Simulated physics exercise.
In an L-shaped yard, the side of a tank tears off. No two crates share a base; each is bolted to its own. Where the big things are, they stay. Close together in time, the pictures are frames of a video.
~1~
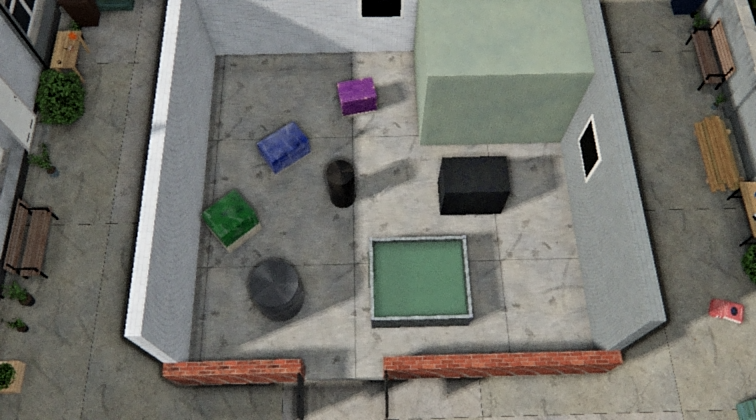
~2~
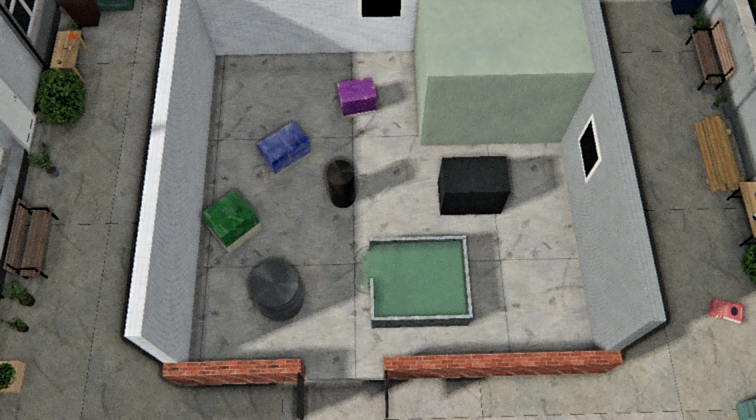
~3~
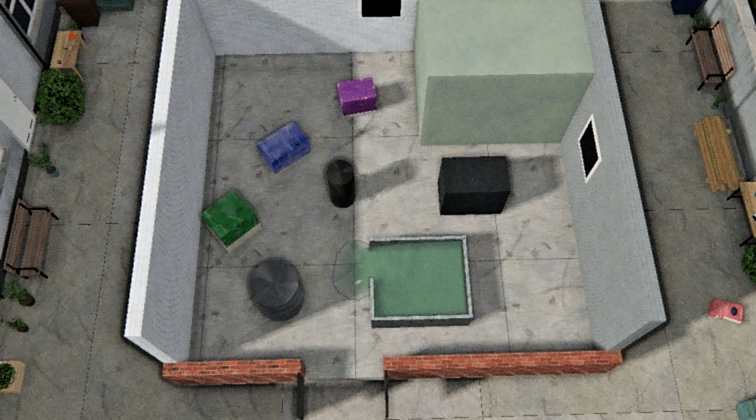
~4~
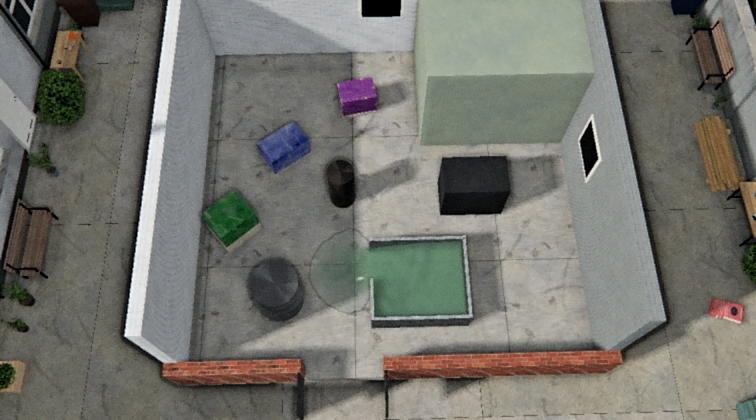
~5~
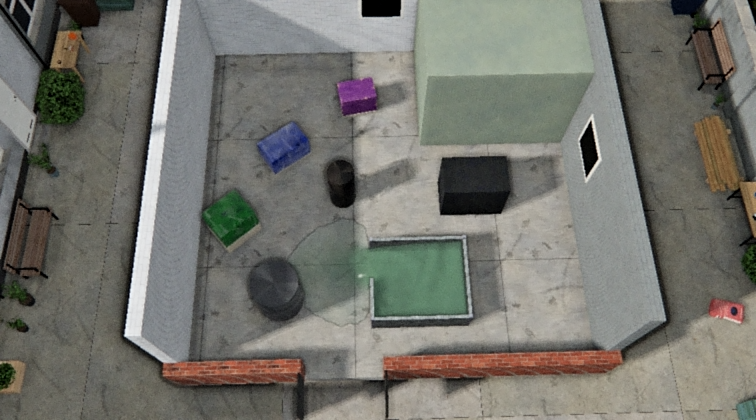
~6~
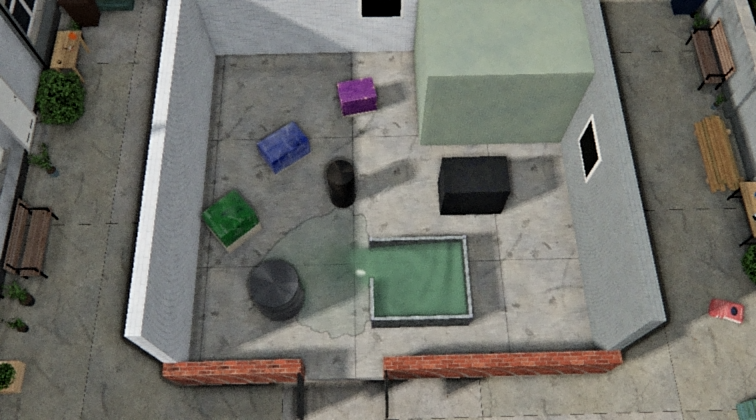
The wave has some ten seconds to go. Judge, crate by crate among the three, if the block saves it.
Green crate: Block saves it; blue crate: Block fails, wet; purple crate: Block saves it.
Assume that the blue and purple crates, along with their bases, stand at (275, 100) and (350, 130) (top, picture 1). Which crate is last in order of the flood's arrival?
The purple one.
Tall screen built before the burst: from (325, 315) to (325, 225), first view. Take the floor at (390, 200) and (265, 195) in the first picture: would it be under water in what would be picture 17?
Reached, reached.
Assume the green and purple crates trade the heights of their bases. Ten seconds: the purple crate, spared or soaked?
As it turns out, the purple crate stays unflooded.
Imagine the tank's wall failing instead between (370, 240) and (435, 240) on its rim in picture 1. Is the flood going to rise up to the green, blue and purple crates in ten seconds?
I'd expect the green crate remains untouched, the blue crate goes wet, and the purple crate goes wet.
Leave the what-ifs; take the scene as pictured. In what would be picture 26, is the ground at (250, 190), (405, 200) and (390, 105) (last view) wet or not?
Going through them one by one, the first is waterlogged, the second spared and the third spared.
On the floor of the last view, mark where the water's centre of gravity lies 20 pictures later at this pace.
Near pixel (321, 263).
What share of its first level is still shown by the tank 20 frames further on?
Around 42 percent.
A moment on, water covers 15 % of the floor; the green crate water round its plinth, the blue crate not reached, the purple crate not reached.
Next, water covers 25 % of the floor; the green crate water round its plinth, the blue crate water round its plinth, the purple crate not reached.
Then, water covers 35 % of the floor; the green crate water round its plinth, the blue crate water round its plinth, the purple crate not reached.
Later, water covers 45 % of the floor; the green crate water round its plinth, the blue crate water round its plinth, the purple crate water round its plinth.
In the end, water covers 70 % of the floor; the green crate stayed above the water, the blue crate was topped, the purple crate stayed above the water.
